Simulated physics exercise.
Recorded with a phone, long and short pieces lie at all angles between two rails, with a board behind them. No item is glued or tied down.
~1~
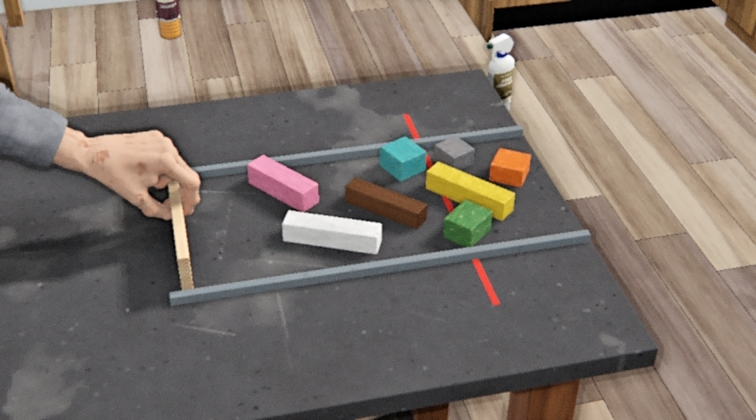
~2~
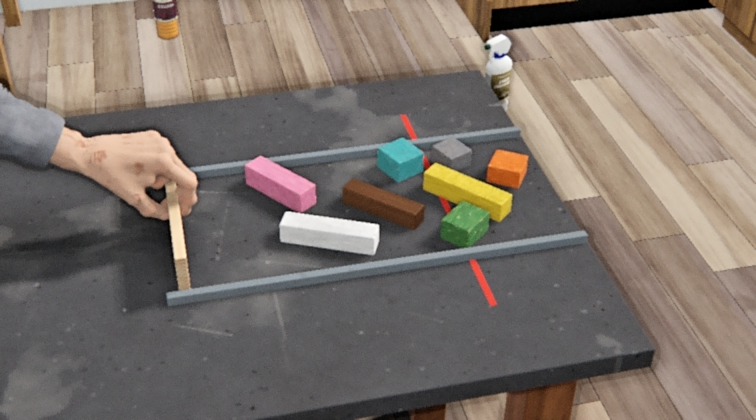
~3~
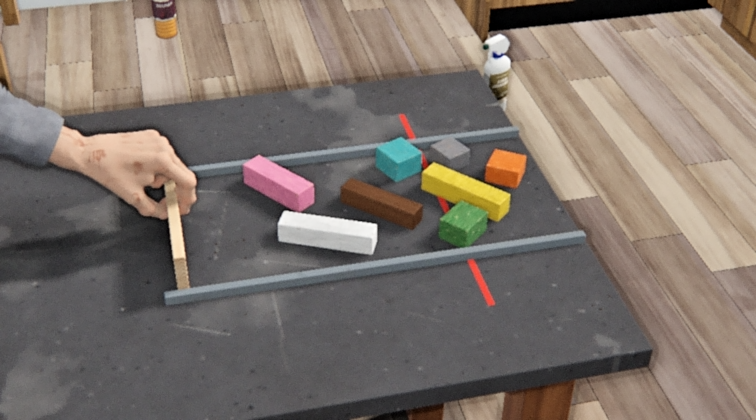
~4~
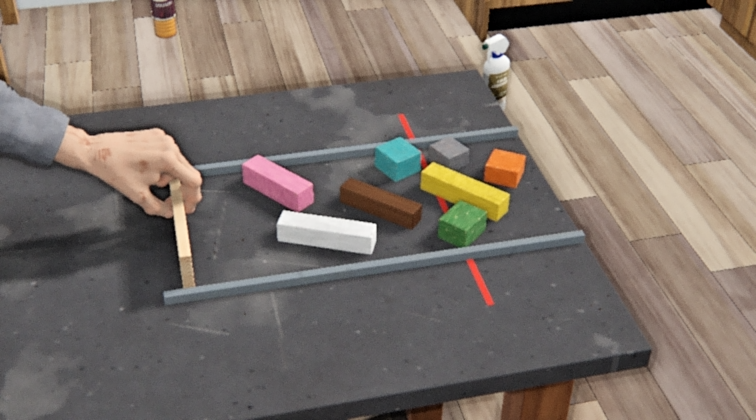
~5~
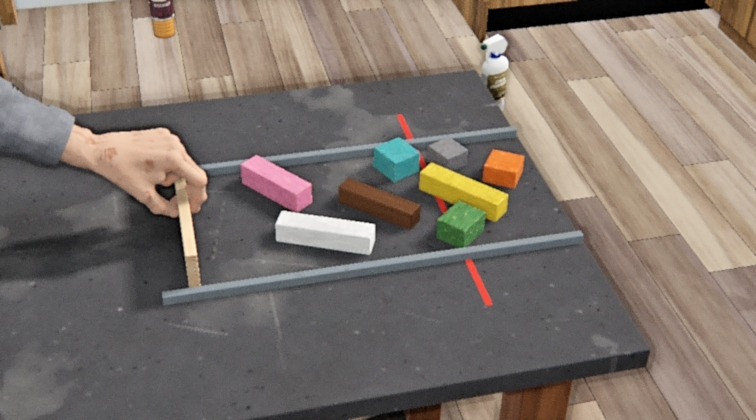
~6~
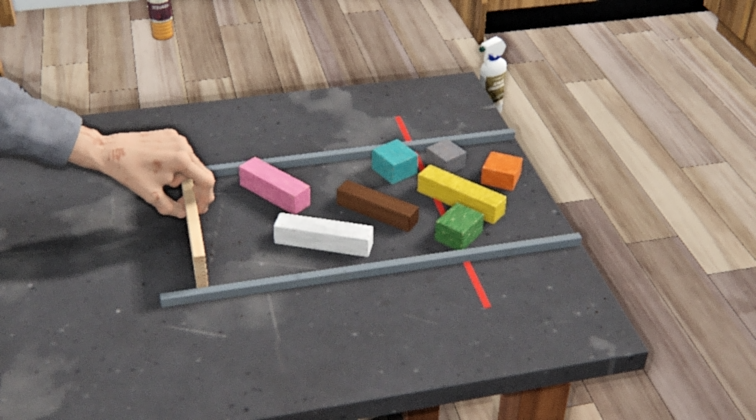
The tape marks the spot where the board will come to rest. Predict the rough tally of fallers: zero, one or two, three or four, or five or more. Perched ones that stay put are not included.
Most likely the ones that land below will number nothing.
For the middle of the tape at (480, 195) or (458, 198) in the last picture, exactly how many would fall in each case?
First 1, second 0.
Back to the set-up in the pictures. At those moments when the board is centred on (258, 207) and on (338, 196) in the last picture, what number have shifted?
By then 1, and 3.
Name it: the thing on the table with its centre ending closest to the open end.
That's the orange block.
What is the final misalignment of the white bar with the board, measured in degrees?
Somewhere near 0 degrees, I'd say.
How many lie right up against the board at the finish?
It adds up to 2.
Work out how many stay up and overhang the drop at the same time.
So the number is 0.
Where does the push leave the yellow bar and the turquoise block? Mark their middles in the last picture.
The yellow bar stops around (496, 186); the turquoise block around (458, 153).
A little later, none off yet; orange block at rest near (502, 171); grey block at rest near (446, 158); yellow bar at rest near (461, 194).
When it is over, the number that fall off is zero.
